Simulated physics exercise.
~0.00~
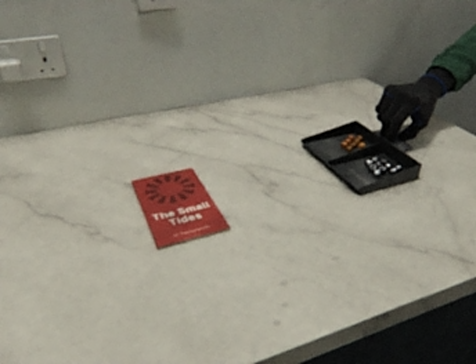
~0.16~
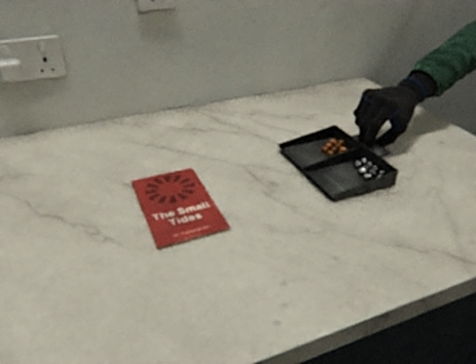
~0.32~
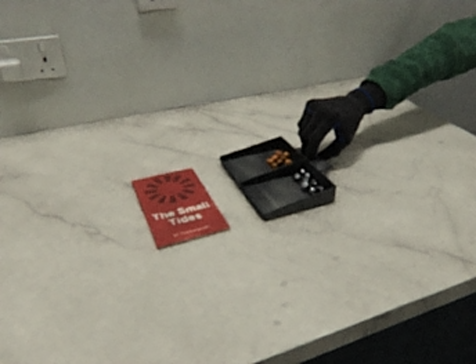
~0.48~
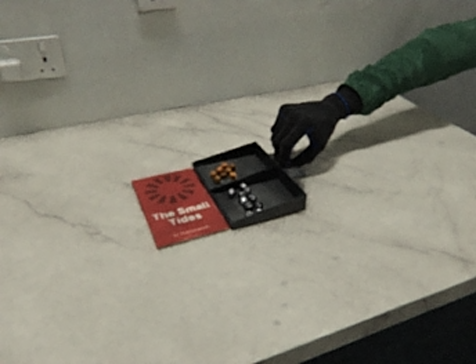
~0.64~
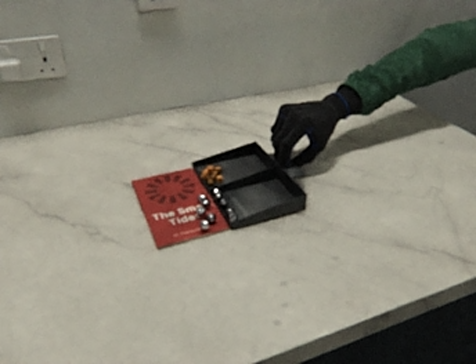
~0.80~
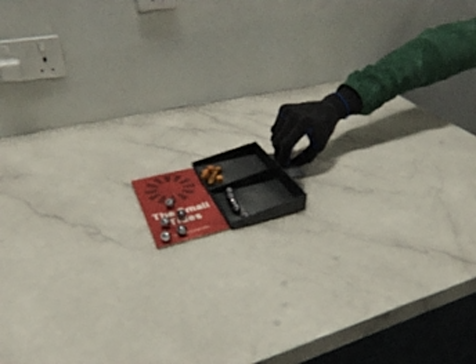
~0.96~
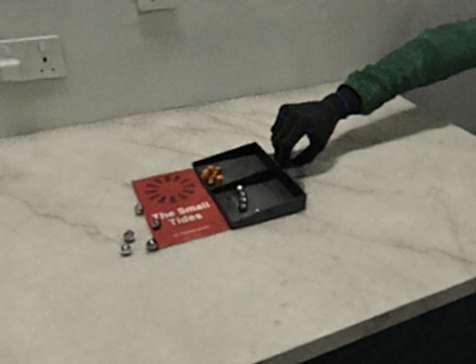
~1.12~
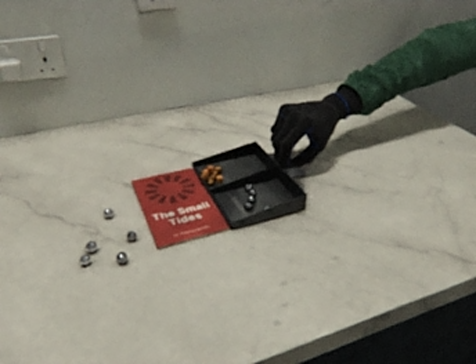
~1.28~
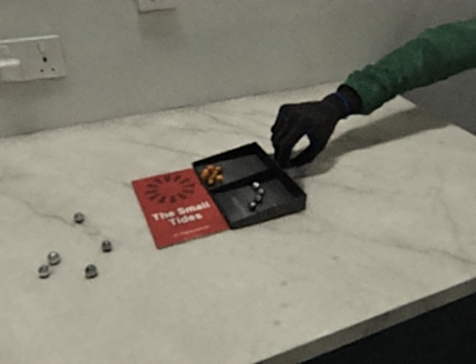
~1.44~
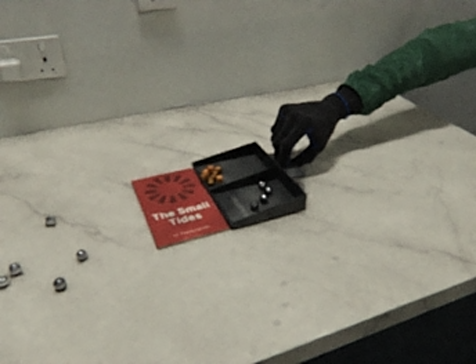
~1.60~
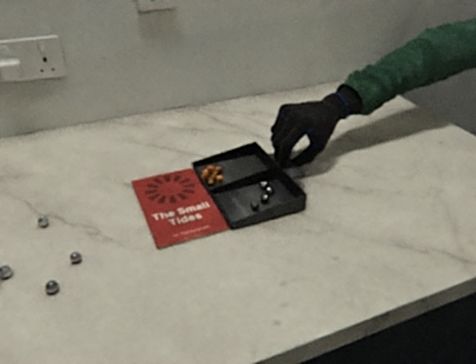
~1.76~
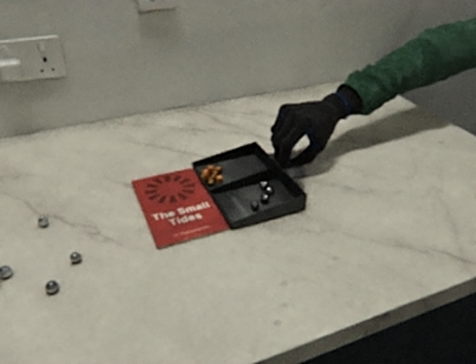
A gloved dark hand in a green sleeve slides a black divided tray leftward across a pale marbled counter, seen from above at an angle, with white wall sockets behind. Orange pieces sit in the far compartment and small silvery balls in the near one, while a thin red book lies to the left. The tray stops against the book's edge, and both groups shift forward. Several silvery balls spill over the rim, cross the book and roll left over the counter. Some come to rest there, while others remain in the tray with all the orange pieces.
